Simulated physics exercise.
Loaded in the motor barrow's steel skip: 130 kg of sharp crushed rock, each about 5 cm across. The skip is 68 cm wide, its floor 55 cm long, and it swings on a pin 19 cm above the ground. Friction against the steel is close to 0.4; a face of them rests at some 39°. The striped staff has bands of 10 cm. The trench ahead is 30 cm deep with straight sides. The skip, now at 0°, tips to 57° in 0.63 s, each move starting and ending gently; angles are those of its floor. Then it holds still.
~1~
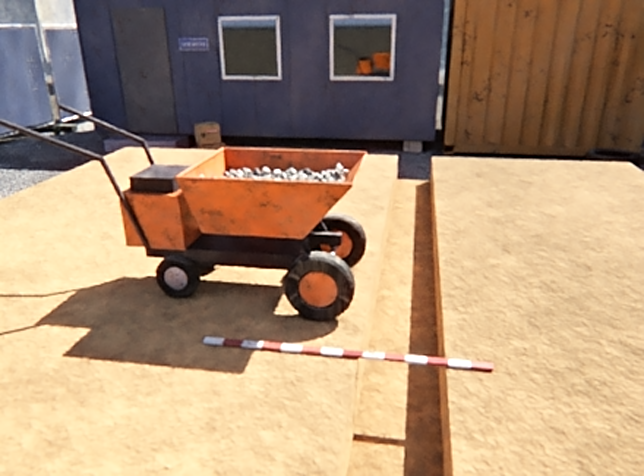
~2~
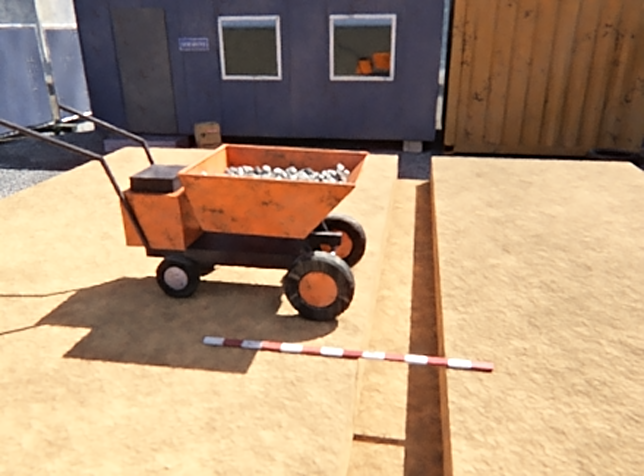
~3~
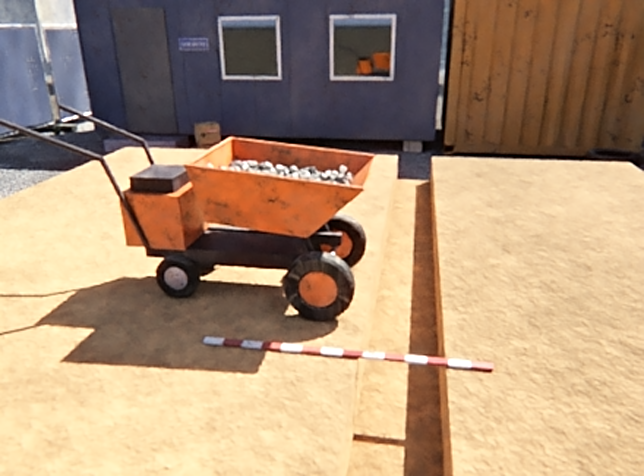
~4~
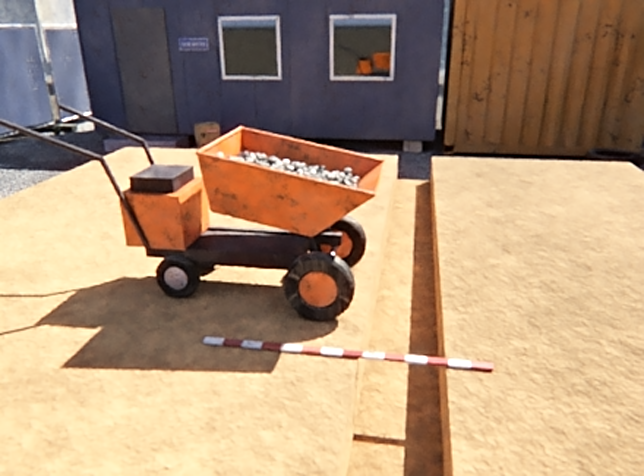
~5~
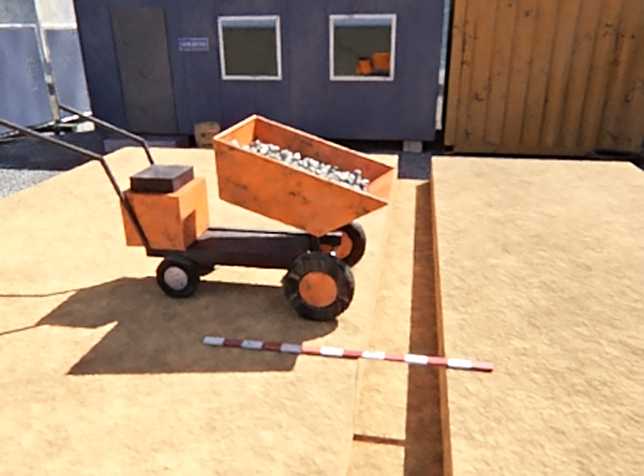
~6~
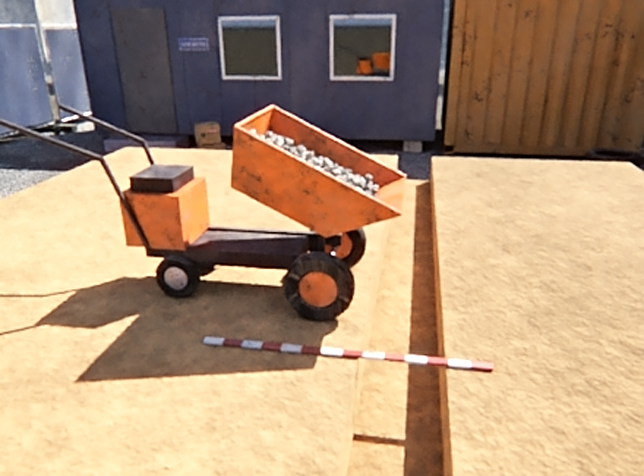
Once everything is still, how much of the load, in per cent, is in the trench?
About 6 per cent.
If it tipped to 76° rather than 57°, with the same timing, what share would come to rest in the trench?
In that case some 15 per cent.
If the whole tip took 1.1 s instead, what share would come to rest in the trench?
It would be near 10 per cent.
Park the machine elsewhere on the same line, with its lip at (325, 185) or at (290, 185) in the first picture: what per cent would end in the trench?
Near 15 per cent from the first place, 35 from the second.
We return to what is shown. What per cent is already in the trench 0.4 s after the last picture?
Some 0 per cent.
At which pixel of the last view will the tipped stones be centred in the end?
Around (481, 303).
Then, 0.2 s after the last picture the floor is at 48°, 100 % in the skip; the foremost stones are at (400, 225).
Then, 0.4 s after the last picture the floor is at 57°, 97 % in the skip, 2 % in the trench, 2 % past the trench; the foremost stones are at (460, 259).
Then, 0.8 s after the last picture the floor is at 57°, 64 % in the skip, 2 % in the trench, 34 % past the trench; the foremost stones are at (567, 326).
Then, 2.7 s after the last picture the floor is at 57°, 54 % in the skip, 6 % in the trench, 40 % past the trench; the foremost stones are past the picture's edge.
